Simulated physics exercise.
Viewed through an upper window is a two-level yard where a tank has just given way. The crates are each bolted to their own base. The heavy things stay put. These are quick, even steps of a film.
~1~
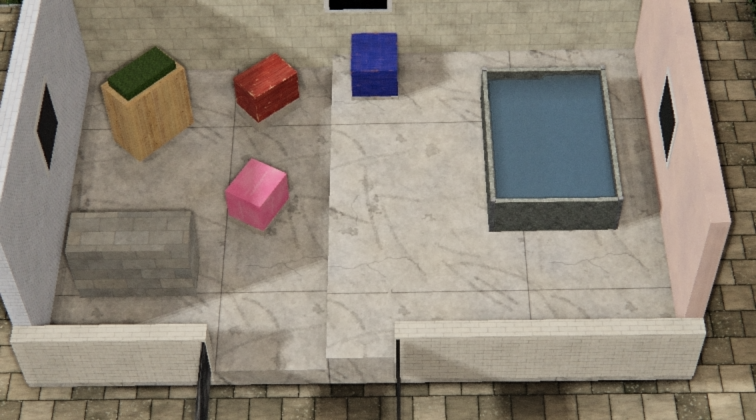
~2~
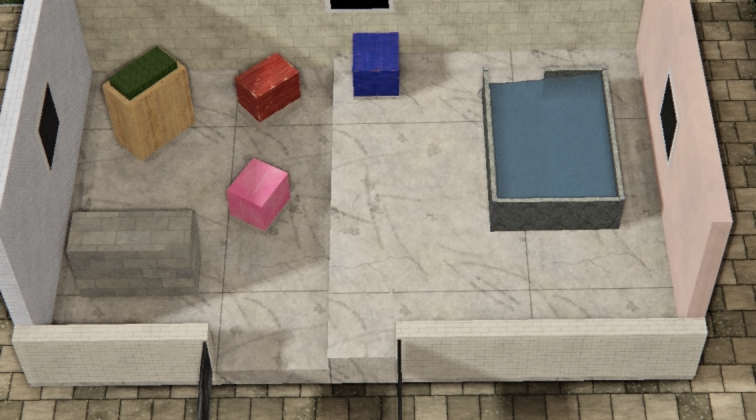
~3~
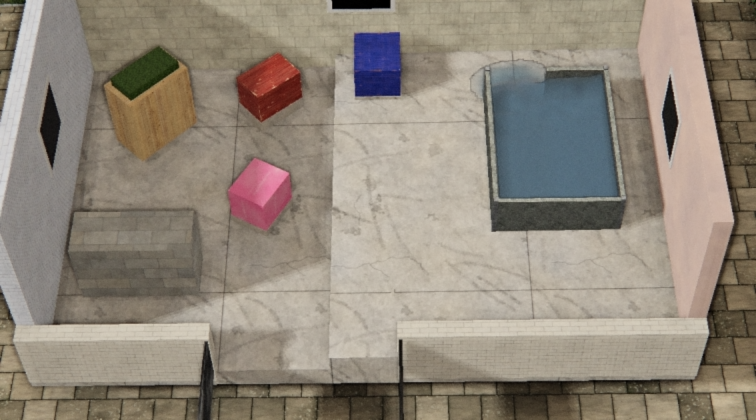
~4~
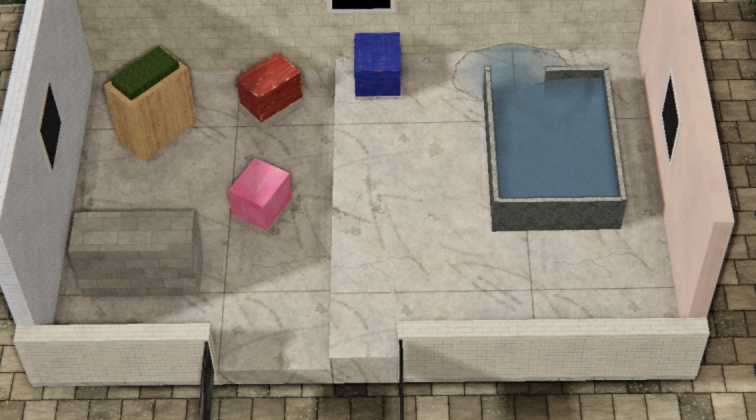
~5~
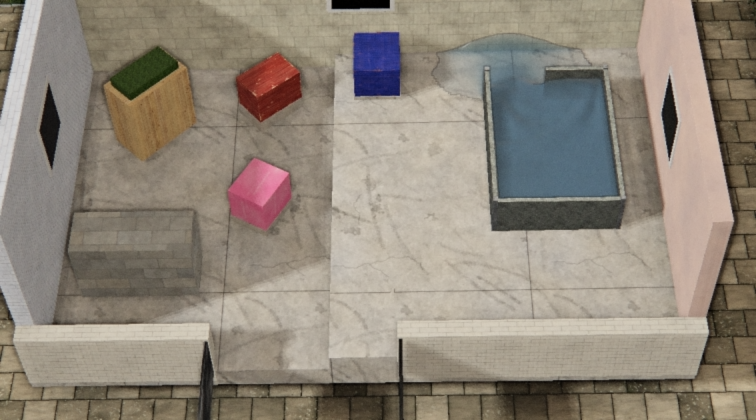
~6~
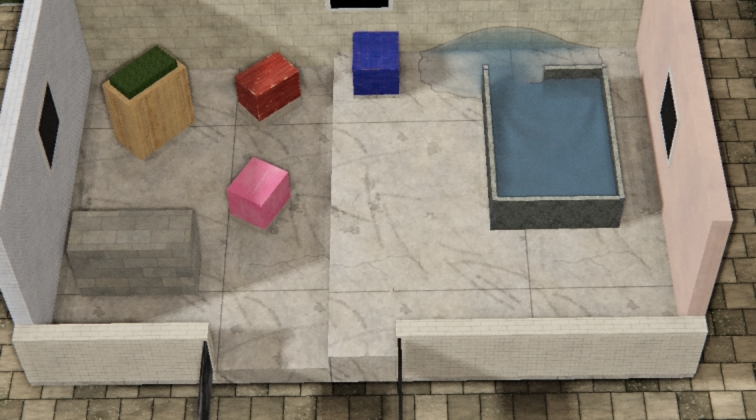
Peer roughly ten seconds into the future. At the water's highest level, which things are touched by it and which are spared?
The red crate will not be touched; the blue crate will be touched; the pink crate will not be touched.
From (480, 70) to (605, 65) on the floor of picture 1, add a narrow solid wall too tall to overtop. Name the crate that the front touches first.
It's the one in blue.
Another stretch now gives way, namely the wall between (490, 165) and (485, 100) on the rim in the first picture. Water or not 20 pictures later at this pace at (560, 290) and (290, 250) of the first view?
First spot unflooded, second spot swamped.
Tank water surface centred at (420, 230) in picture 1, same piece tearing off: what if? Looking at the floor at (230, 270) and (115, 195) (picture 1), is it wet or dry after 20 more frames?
The first spot is not reached, while the second is wetted.
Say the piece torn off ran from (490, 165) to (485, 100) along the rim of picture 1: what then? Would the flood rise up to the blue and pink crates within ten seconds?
Observed: Blue is doused; pink is doused.
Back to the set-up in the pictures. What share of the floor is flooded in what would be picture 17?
I'd put it at roughly 20 per cent.
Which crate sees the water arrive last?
Answer: The pink crate.
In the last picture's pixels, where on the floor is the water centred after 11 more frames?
The water's centre sits above (530, 129).
A moment on, water covers 10 % of the floor; the red crate not reached, the blue crate water round its plinth, the pink crate not reached.
Next, water covers 20 % of the floor; the red crate water round its plinth, the blue crate water round its plinth, the pink crate not reached.
Then, water covers 45 % of the floor; the red crate water round its plinth, the blue crate water round its plinth, the pink crate not reached.
Later, water covers 70 % of the floor; the red crate water round its plinth, the blue crate water round its plinth, the pink crate water round its plinth.
In the end, water covers 90 % of the floor; the red crate stayed above the water, the blue crate was topped, the pink crate stayed above the water.
